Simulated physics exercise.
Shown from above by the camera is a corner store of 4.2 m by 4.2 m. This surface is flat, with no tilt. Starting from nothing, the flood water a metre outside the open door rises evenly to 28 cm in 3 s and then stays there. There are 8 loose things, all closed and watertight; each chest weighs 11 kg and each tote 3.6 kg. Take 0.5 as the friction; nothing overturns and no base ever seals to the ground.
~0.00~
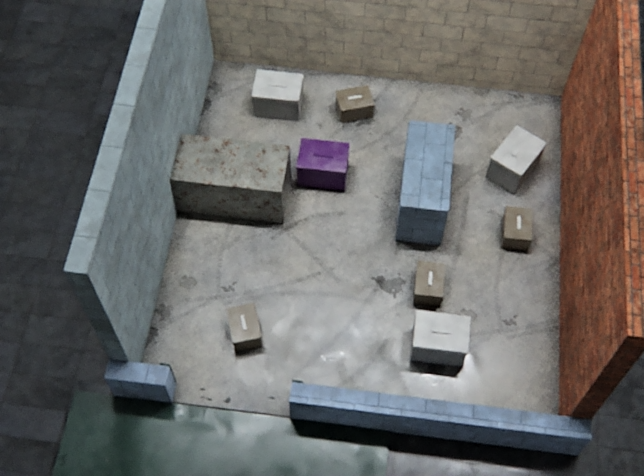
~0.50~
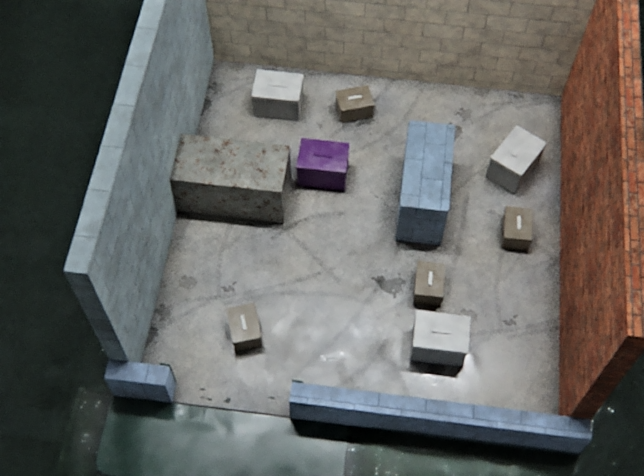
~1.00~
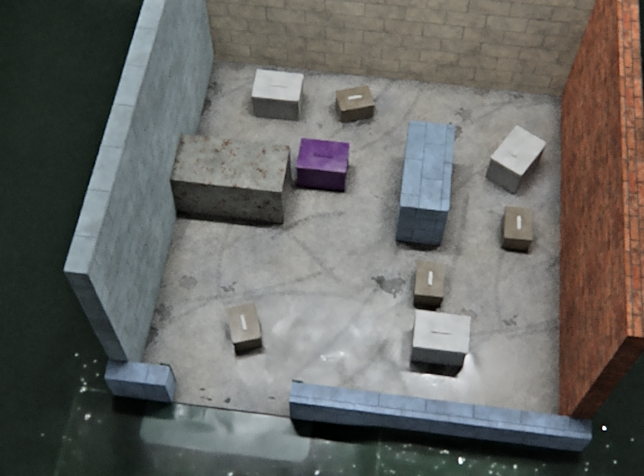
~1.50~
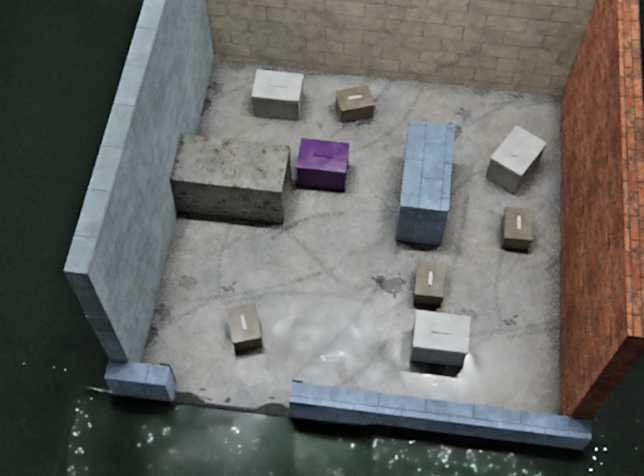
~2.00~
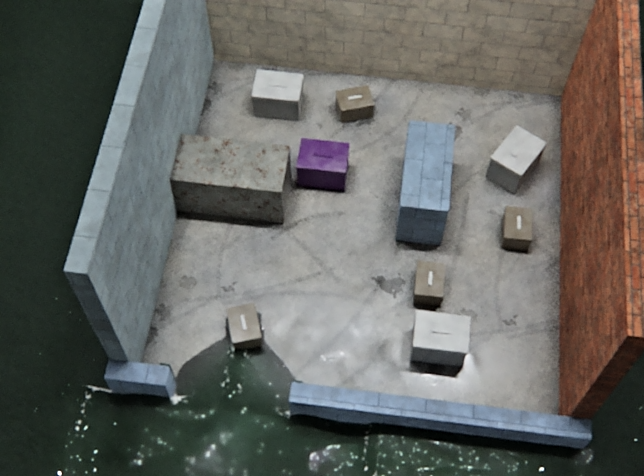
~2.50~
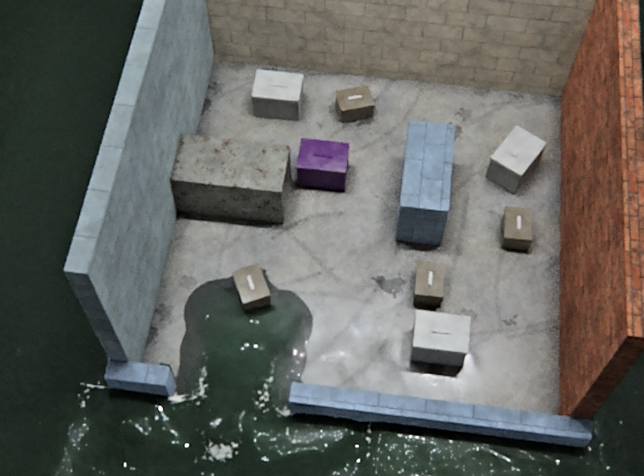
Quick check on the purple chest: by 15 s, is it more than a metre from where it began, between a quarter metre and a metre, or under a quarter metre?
It ends up a bit off.
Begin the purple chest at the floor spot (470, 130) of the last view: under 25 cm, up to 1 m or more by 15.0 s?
Answer: It covers a big distance.
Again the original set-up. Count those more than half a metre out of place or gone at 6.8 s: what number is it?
Tally: 4.
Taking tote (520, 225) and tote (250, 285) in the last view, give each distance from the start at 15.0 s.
140 cm and 300 cm respectively.
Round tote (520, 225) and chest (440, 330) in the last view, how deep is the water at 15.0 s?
Some 18 cm at the first, some 11 cm at the second.
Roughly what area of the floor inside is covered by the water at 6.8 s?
15 m2.
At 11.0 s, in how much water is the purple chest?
13 cm, roughly.
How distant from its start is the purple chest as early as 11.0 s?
Displacement by then near 100 cm.
After 3.5 s the purple chest is near (323, 155), 0.0 m from its start, aground; 1 afloat.
After 6.8 s the purple chest is near (307, 103), 0.7 m from its start, aground; 4 afloat.
After 11.0 s the purple chest is near (331, 76), 1.1 m from its start, afloat; 8 afloat.
After 15.0 s the purple chest is near (314, 112), 0.5 m from its start, afloat; 8 afloat.
